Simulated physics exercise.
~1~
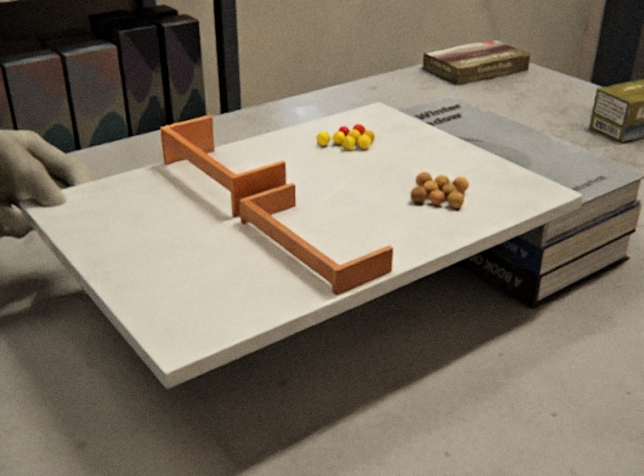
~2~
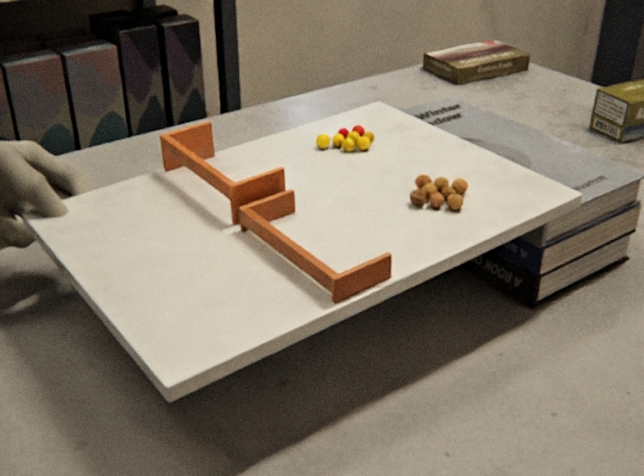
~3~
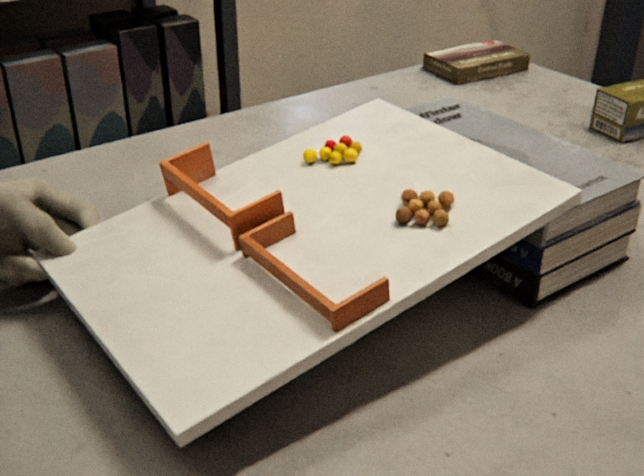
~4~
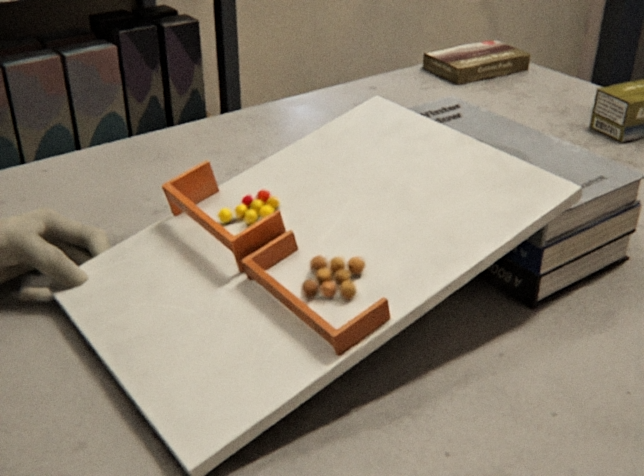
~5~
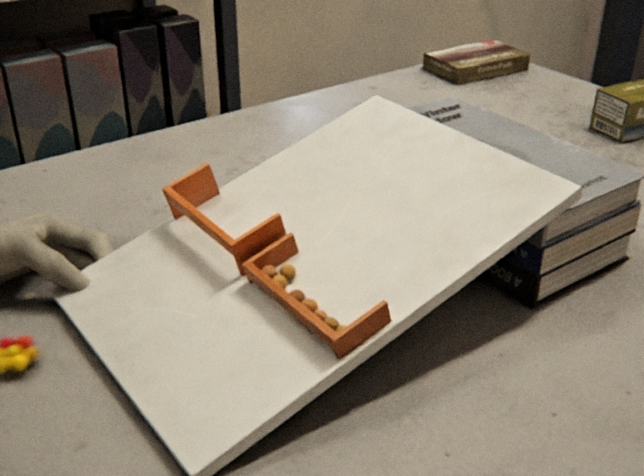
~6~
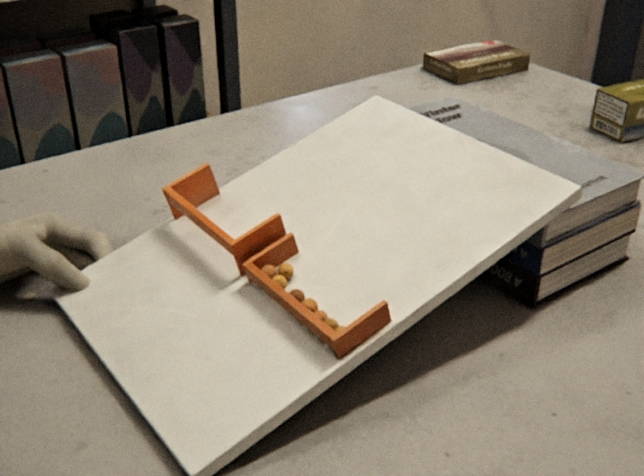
We see a hand lower one end of a white board propped on books, and two clusters of small balls slide down left toward orange gates. The red and yellow ones end up past their gate and leave view, while the brown ones stay gathered behind theirs.
